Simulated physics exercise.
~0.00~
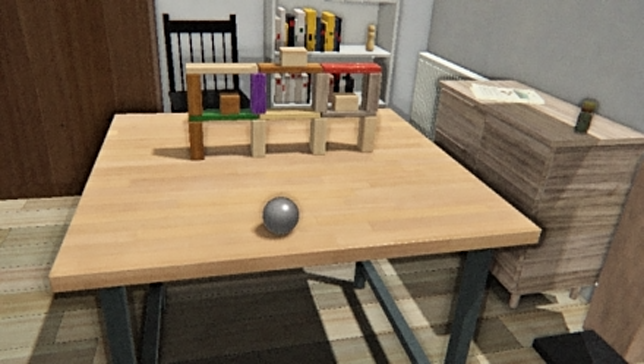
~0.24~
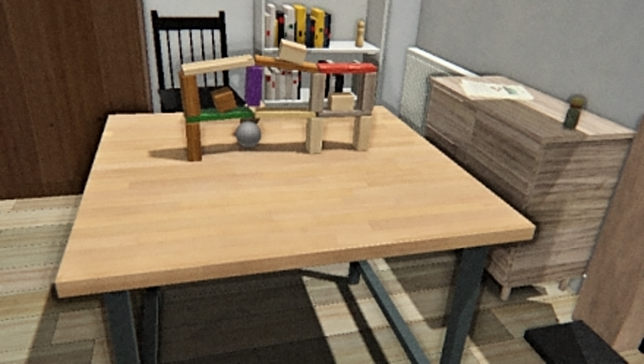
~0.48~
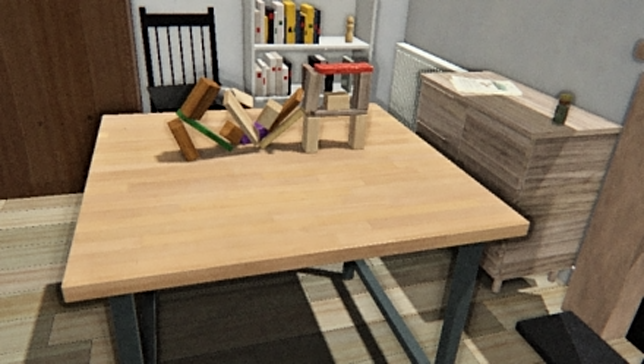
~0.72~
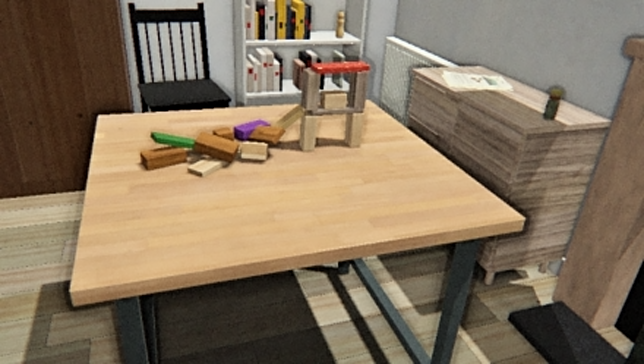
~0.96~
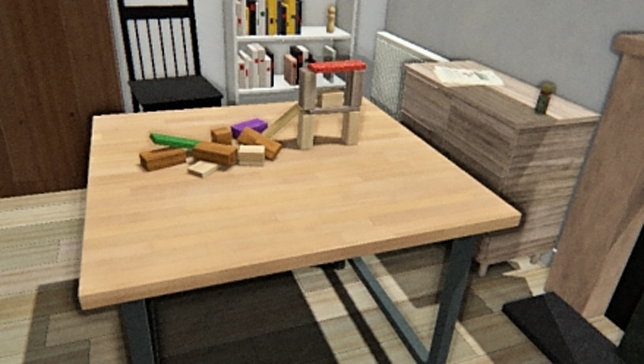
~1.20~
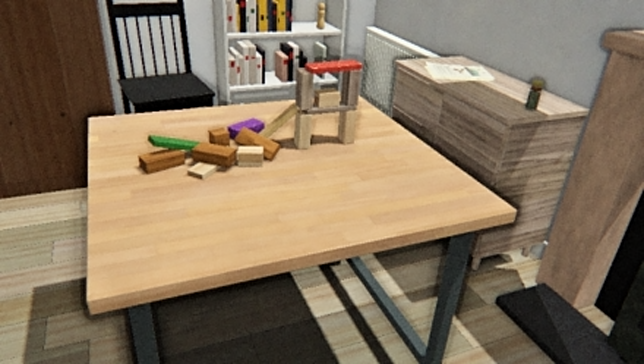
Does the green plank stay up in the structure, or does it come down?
The green plank comes down. It drops with the collapsing left side and ends up among the fallen blocks on the table.
On a wooden table in a furnished room, a two-level structure of posts and planks stands near the far edge as a grey ball rolls towards it. The ball reaches the lower level left of the middle, and the planks above begin to tilt. The left side and middle then cave in, with the green plank slanting down and the purple post toppling. The pieces settle in a low heap, and the ball is no longer in view. At the right, the narrow section topped by the red plank is still upright at the end.
